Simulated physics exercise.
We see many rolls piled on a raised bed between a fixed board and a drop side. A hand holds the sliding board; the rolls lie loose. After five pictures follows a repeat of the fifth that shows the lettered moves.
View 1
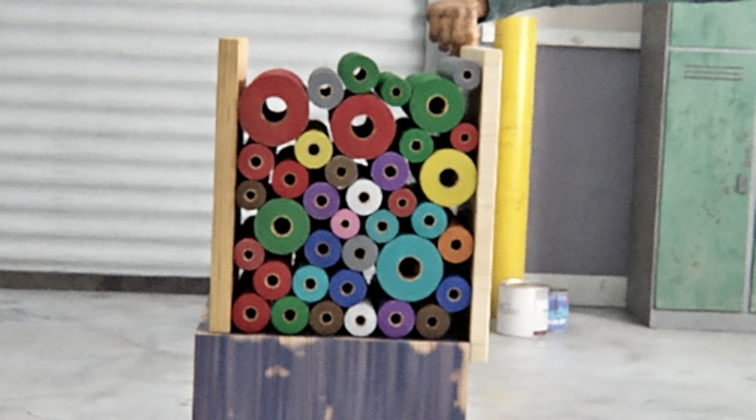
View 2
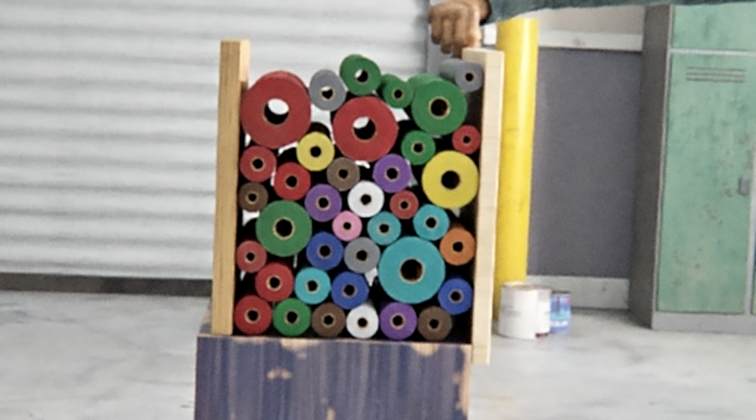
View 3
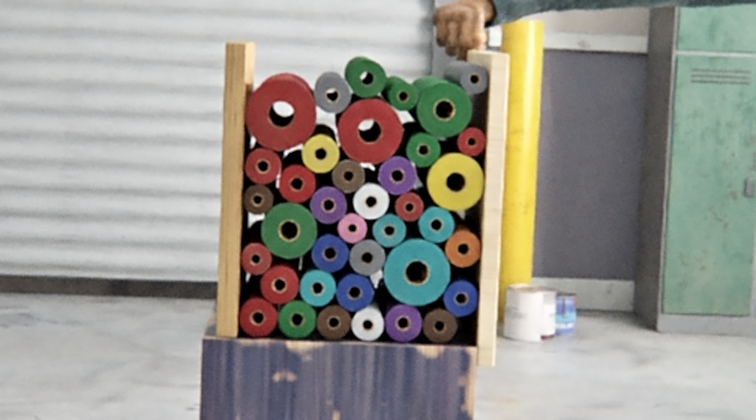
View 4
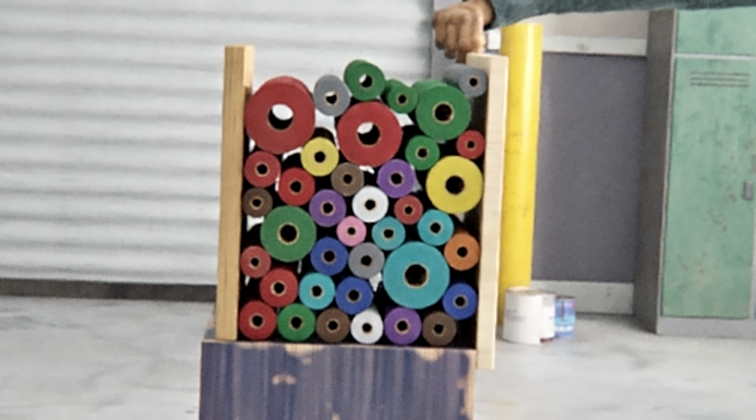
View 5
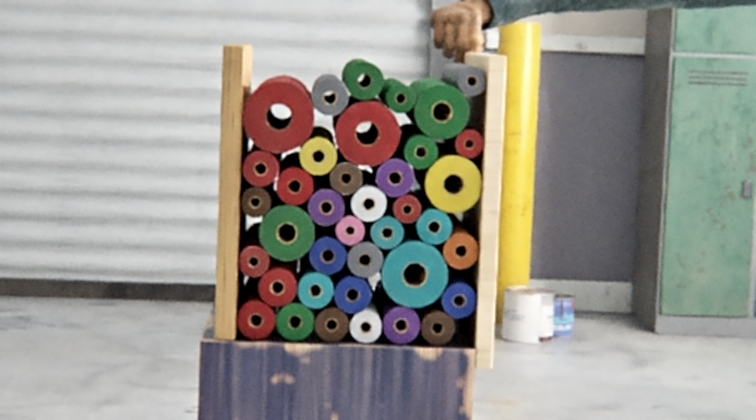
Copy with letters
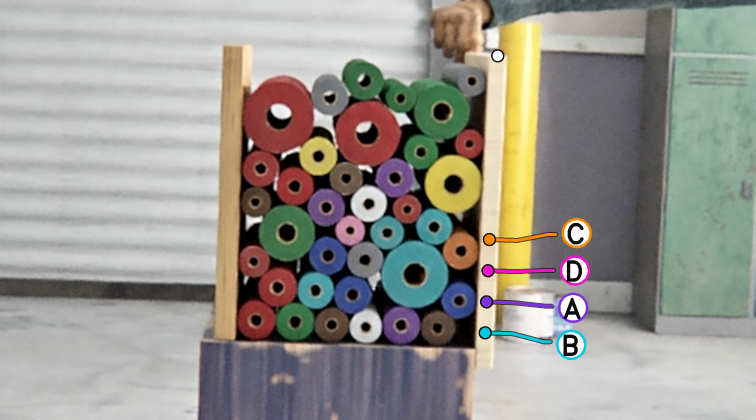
Colourful rolls, seen end-on from straight in front, fill the space between two upright wooden boards on a worn blue-purple block in a workshop-like room. Large red rolls sit near the top, a big turquoise one lower right, with a yellow tube, cans and green lockers behind. The camera shifts slightly while a hand stays on the right board and the rolls keep their arrangement.
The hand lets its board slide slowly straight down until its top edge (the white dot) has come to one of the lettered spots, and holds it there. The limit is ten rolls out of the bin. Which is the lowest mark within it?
The last mark within the limit is D.
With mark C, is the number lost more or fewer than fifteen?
Fewer than fifteen.
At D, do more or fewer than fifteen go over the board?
It loses fewer than fifteen.
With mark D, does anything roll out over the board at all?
Yes, at D.
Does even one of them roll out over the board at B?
At B: Yes.
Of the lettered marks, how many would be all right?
The number is two.
On the marked copy, A at (487, 302); B at (485, 333); C at (490, 240); D at (488, 271); the white dot at (498, 56).
With D. Early on, top of the board (484, 145).
Further on, top of the board (480, 243).
At the end, top of the board (479, 269), about five out over the board.
As for the rest, A more than ten out over the board; B more than ten out over the board; C about five out over the board.
